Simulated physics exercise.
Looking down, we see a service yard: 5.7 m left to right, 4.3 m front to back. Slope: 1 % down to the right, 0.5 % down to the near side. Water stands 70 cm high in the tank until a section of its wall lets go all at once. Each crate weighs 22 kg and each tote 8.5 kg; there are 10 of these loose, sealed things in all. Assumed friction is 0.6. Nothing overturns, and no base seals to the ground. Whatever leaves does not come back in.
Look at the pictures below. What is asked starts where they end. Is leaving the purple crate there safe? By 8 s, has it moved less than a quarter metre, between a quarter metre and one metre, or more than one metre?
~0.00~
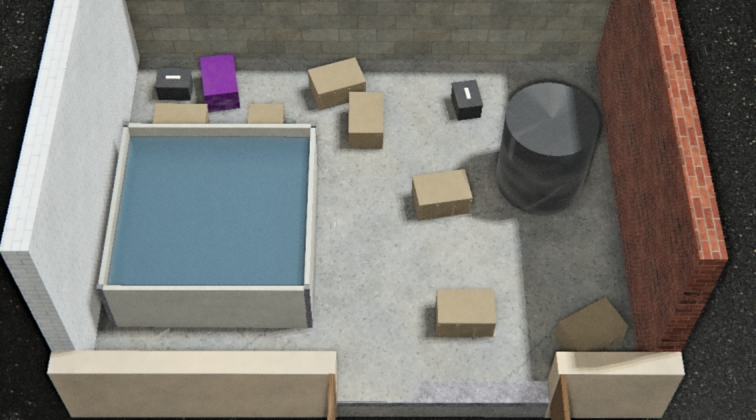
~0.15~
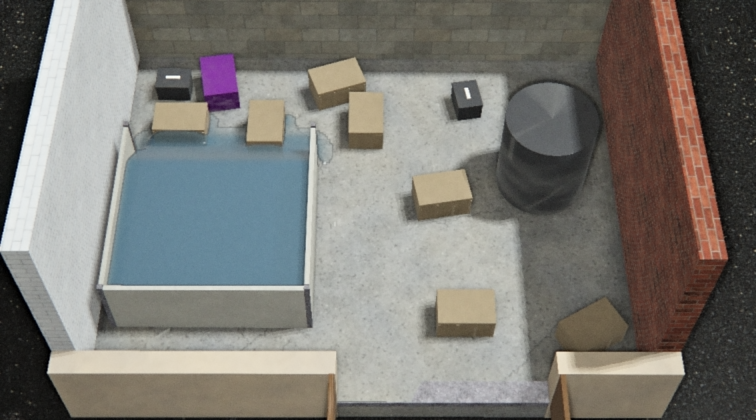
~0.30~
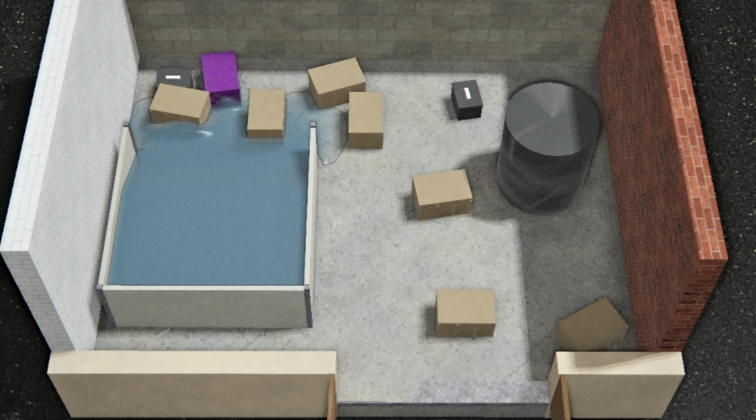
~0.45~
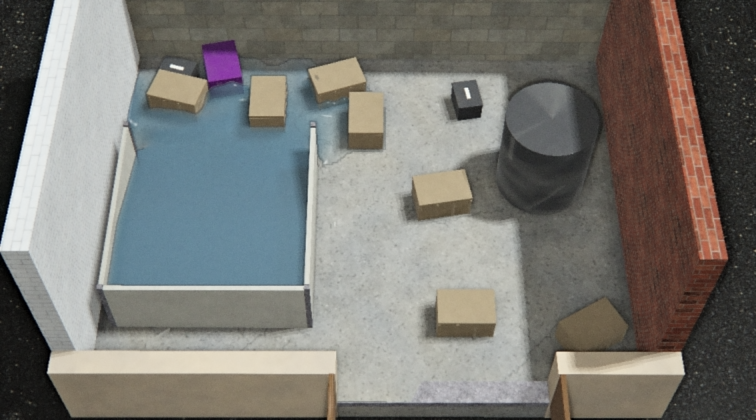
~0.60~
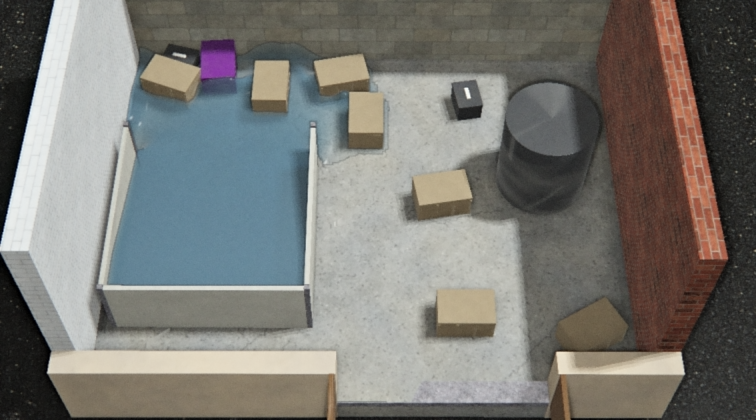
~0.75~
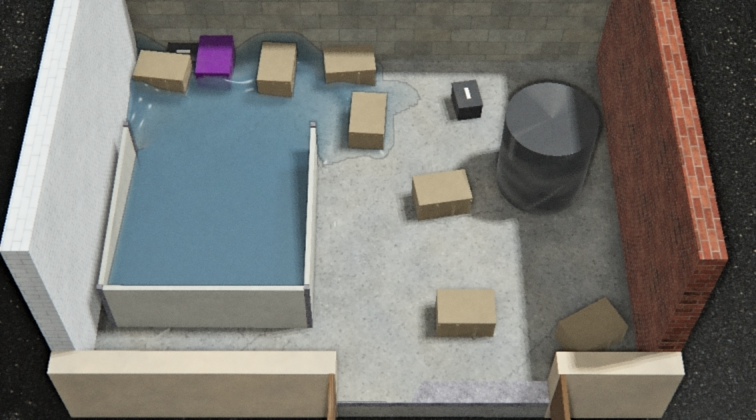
Result: A long way off.
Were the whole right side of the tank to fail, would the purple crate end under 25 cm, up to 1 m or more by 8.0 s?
Under that change, the purple crate budges a short distance.
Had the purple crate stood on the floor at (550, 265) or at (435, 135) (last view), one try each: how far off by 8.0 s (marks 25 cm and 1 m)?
Taken in turn, it is carried a long way and then is carried a long way.
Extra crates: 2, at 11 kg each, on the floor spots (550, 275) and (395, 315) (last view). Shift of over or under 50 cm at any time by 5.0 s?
Taking them in order, they end up greater and smaller.
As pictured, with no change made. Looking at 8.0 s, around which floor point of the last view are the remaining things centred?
Centre of the remaining things: Roughly (405, 237).
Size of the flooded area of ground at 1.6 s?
Roughly 10.5 m2.
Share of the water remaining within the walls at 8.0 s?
88 % or so.
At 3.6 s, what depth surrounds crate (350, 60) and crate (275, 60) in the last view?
Close to 38 and 16 centimetres.
After 1.6 s the purple crate is near (226, 49), 0.1 m from its start, afloat; 0 of 10 are out; 4 afloat.
After 3.6 s the purple crate is near (444, 126), 2.8 m from its start, afloat; 0 of 10 are out; 6 afloat.
After 5.6 s the purple crate is near (463, 117), 2.9 m from its start, afloat; 0 of 10 are out; 7 afloat.
After 8.0 s the purple crate is near (441, 271), 3.7 m from its start, afloat; 1 of 10 are out; 9 afloat.
